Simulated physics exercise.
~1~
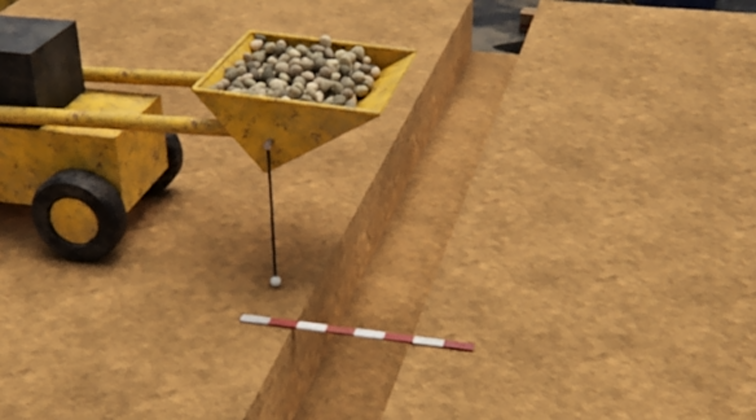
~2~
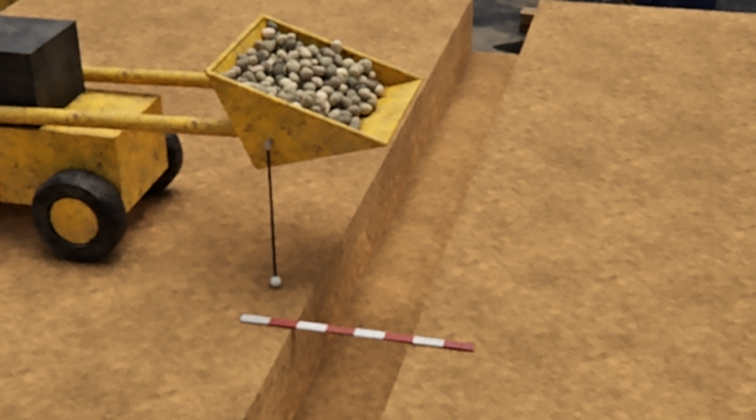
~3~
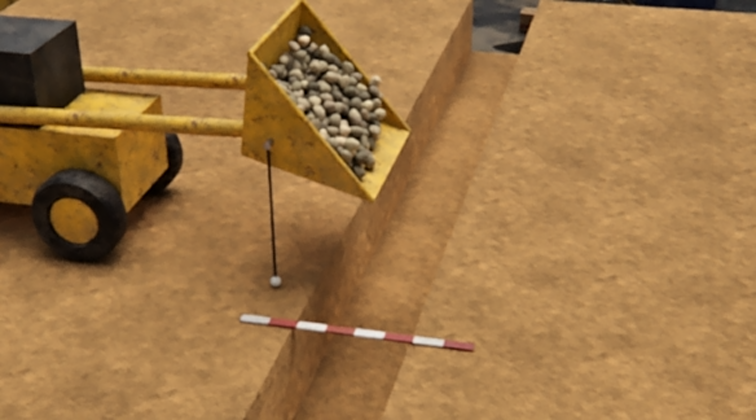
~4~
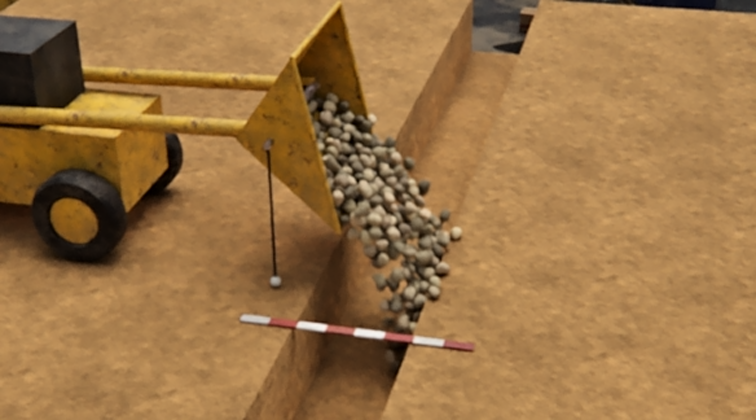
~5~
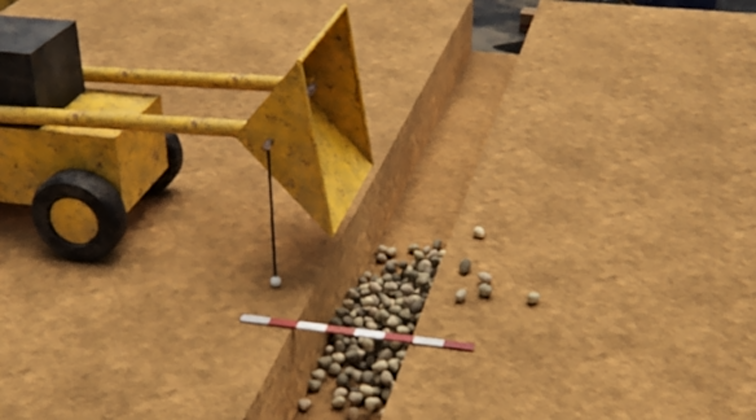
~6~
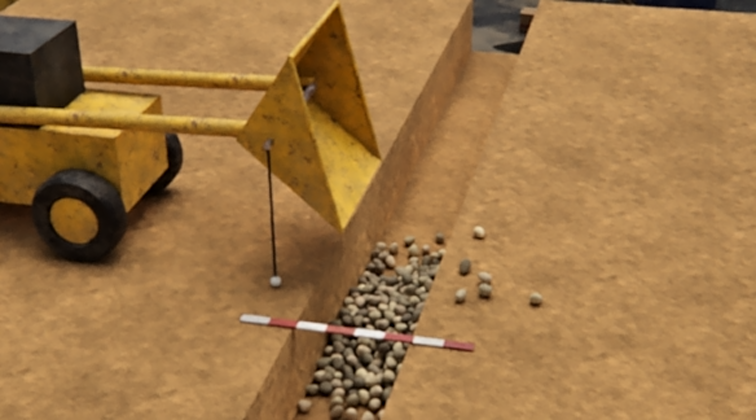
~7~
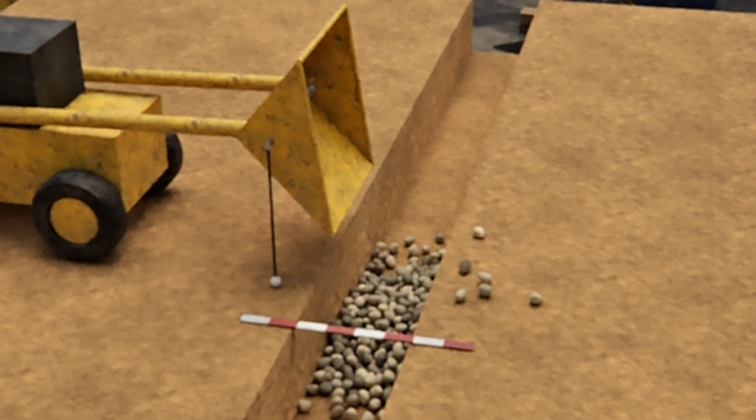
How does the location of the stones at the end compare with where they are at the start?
At the start the stones are heaped in the raised yellow bucket, while at the end nearly all of them lie lower and farther right in the trench, with a few on the ground beyond it.
The video shows a yellow loader tipping its bucket of rounded stones forward until they pour into a trench crossed by a red and white staff. The emptied bucket rocks slightly, and most stones lie in the trench, with a few on the ground to the right.
